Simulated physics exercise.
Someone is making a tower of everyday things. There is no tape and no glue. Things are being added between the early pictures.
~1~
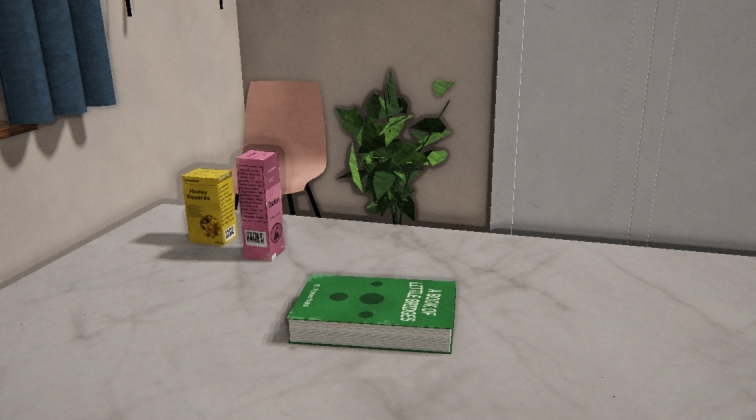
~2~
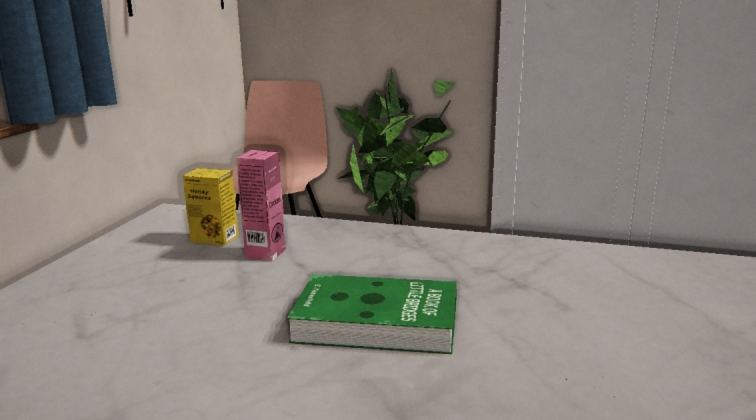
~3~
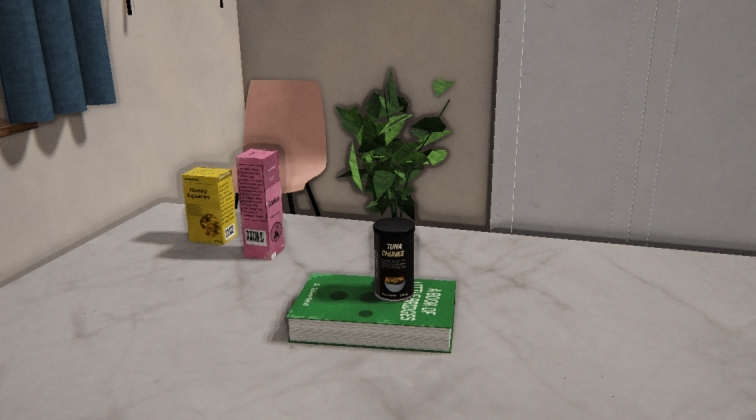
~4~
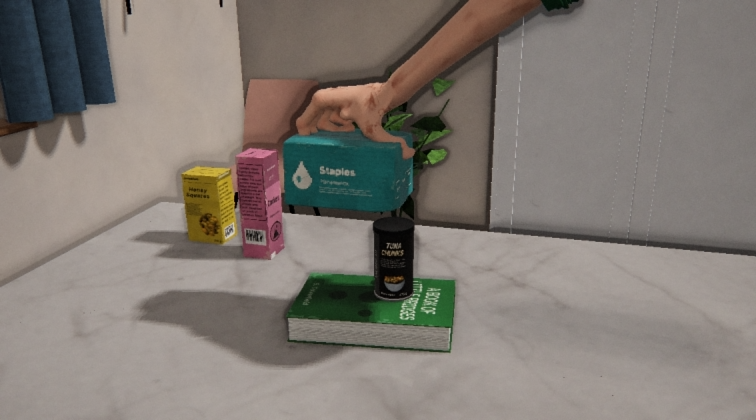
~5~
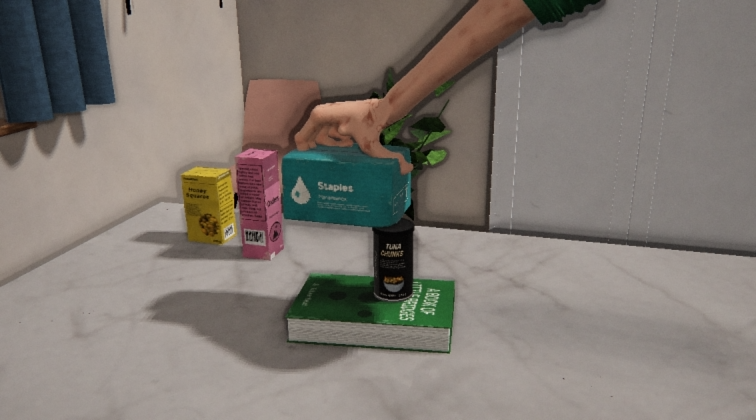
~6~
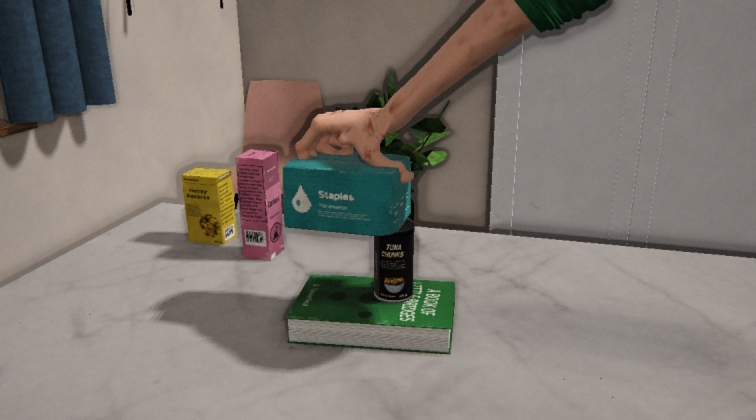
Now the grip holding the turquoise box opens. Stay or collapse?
Some of it tumbles.
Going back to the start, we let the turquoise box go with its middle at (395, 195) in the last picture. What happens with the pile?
Result: Pile standing.
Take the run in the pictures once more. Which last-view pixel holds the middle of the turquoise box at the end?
It ends up close to (206, 274).
Then, 0.40 s on from there, turquoise box now fallen.
Then, 0.60 s on from there, things are still on the move.
In the end, fallen, turquoise box; the other 4 unmoved. At the end, from the last picture's camera, turquoise box near (206, 274). The pile loses its balance.
